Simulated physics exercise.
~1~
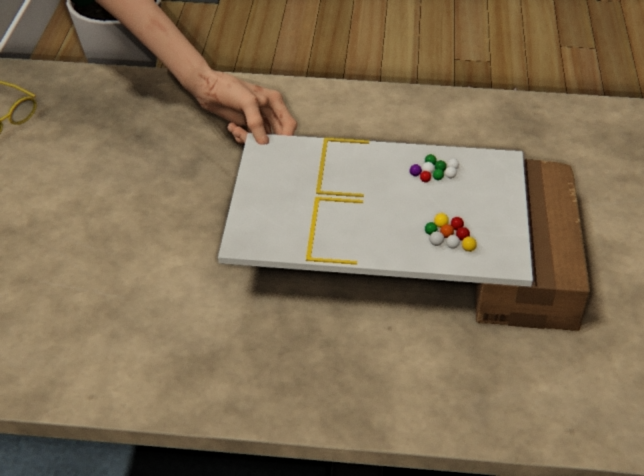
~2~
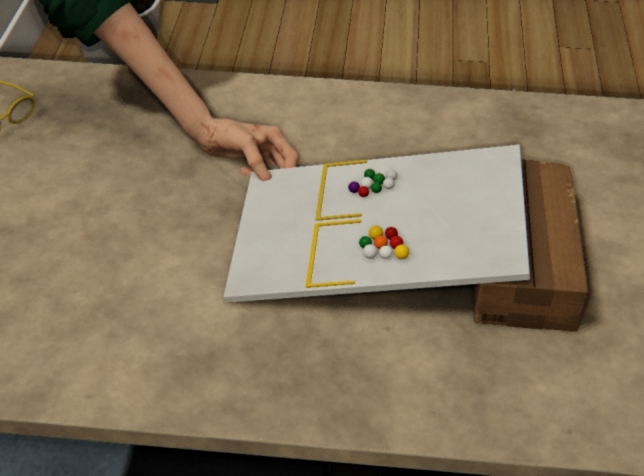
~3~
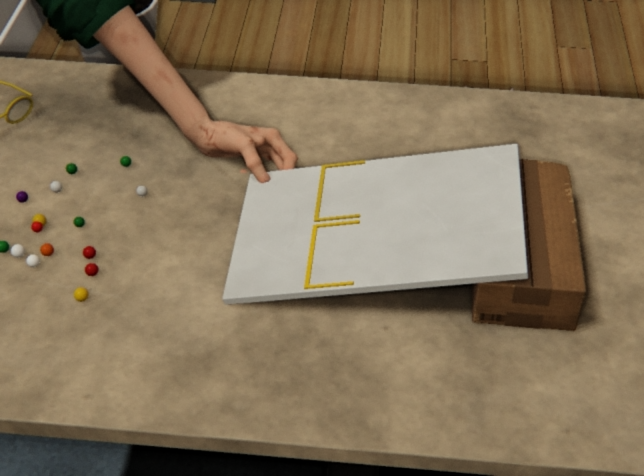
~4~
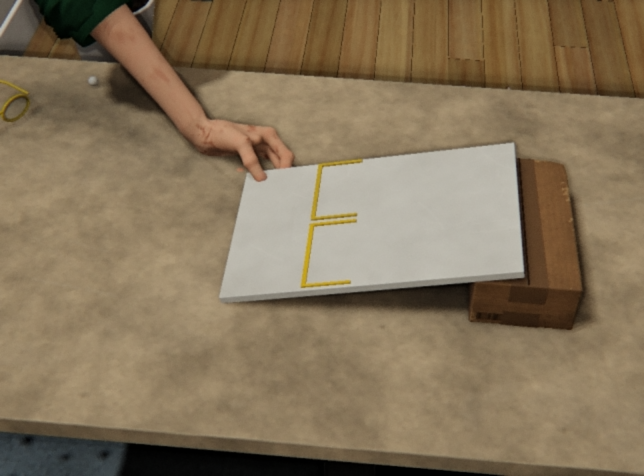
A white board lies on a mottled beige tabletop, seen from above at a slight sway, its right end propped on a brown cardboard box and its left end held by a hand. Two yellow bracket-shaped barriers sit on its left half, each facing a small cluster of colourful balls to the right. The hand lowers the left end, and both clusters slide left towards the barriers. The balls then get past both barriers and scatter over the table to the left. At the end the tilted board is bare, with one pale ball visible near the table's far edge.
